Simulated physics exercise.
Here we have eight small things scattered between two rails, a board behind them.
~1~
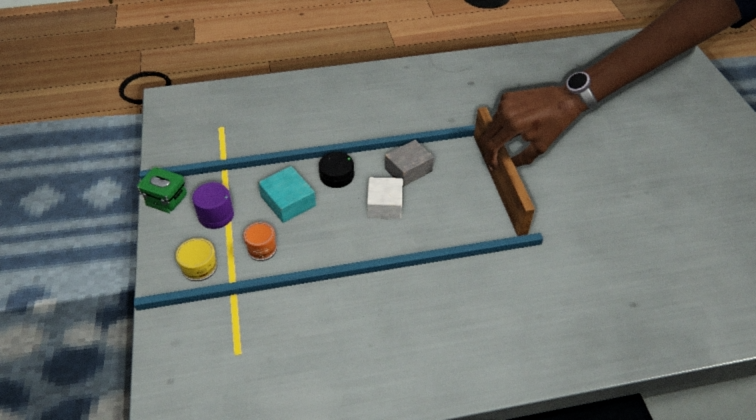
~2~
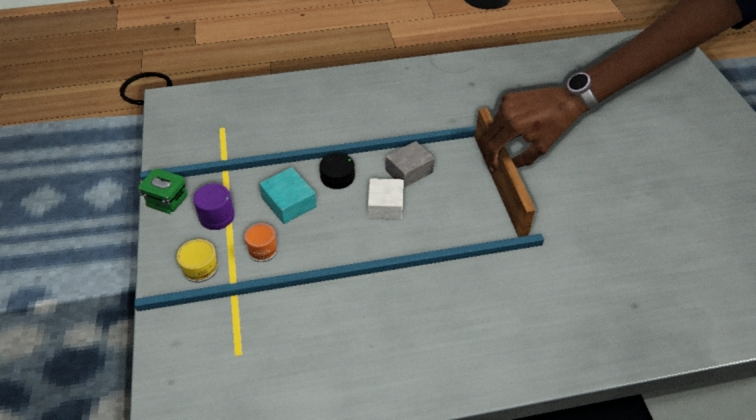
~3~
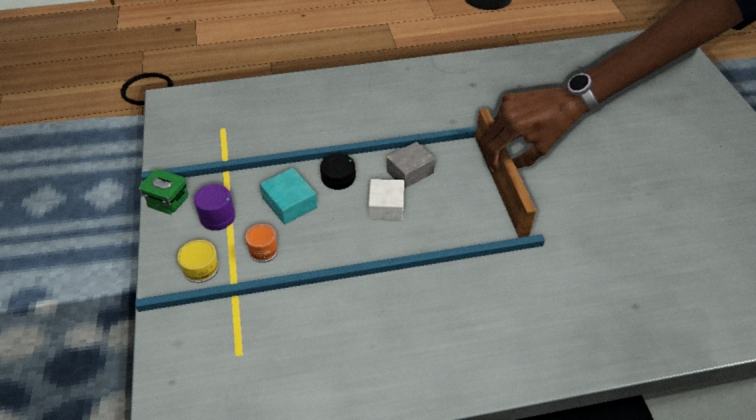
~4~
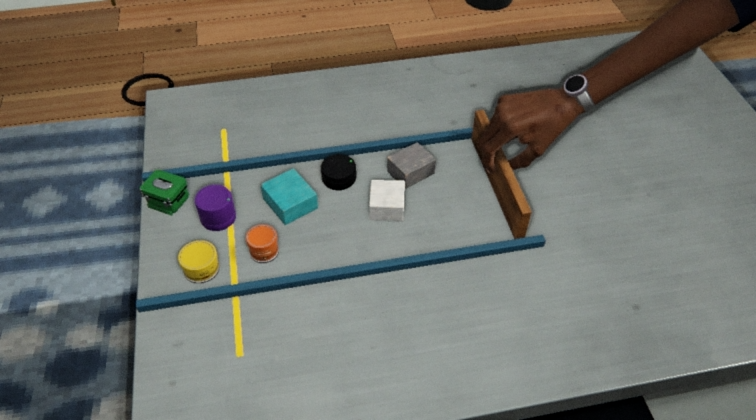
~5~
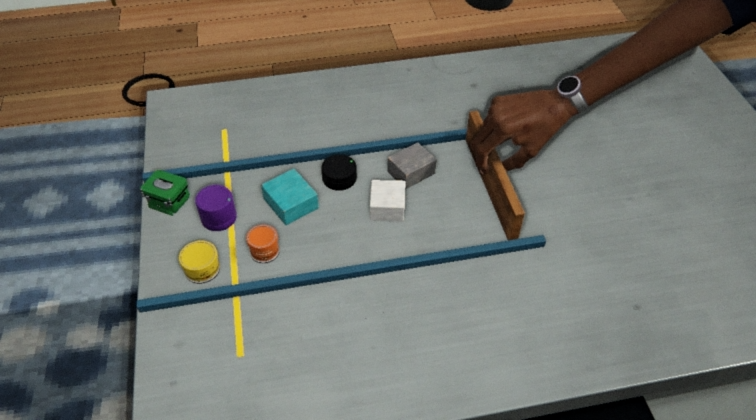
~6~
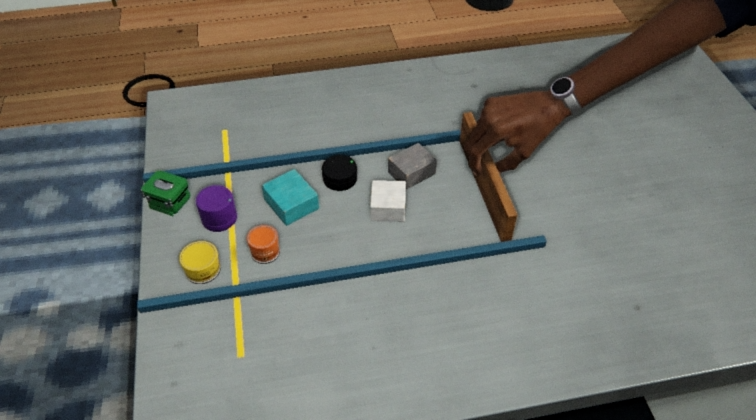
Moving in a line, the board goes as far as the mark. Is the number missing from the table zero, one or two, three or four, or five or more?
It is one or two.
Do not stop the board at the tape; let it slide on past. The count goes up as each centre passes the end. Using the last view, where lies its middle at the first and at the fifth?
At (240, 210) for the first, at (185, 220) for the fifth.
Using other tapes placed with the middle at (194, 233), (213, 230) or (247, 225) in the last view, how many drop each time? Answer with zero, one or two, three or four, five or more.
Falls: 3 or 4; one to two; zero.
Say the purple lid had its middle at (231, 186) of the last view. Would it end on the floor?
This time it winds up down.
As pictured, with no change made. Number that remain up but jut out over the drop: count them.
Count: 0.
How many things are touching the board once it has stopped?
3.
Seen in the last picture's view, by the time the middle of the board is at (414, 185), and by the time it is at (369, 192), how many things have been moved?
1, then 4.
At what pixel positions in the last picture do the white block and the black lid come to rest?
Middles: Around (213, 229) and around (170, 192).
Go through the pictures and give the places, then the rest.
In the first picture, green case (164, 190); yellow pot (197, 260); purple lid (214, 206); board (501, 170); tape (228, 225).
In the second picture, yellow pot (198, 261); turquoise block (288, 195).
In the third picture, purple lid (215, 207); board (503, 171).
In the fourth picture, green case (166, 192); white block (387, 200).
In the fifth picture, yellow pot (200, 262); orange tin (263, 244).
In the sixth picture, green case (167, 193); yellow pot (201, 263); purple lid (217, 209); board (486, 175); tape (232, 227).
Soon after, none off yet; green case at rest near (167, 193); yellow pot at rest near (201, 263); purple lid at rest near (217, 209).
After that, none off yet; green case moving near (160, 192); yellow pot at rest near (201, 263); purple lid displaced about its own width near (172, 215).
In the end, the number that fall off is one or two; gone, purple lid and green case.
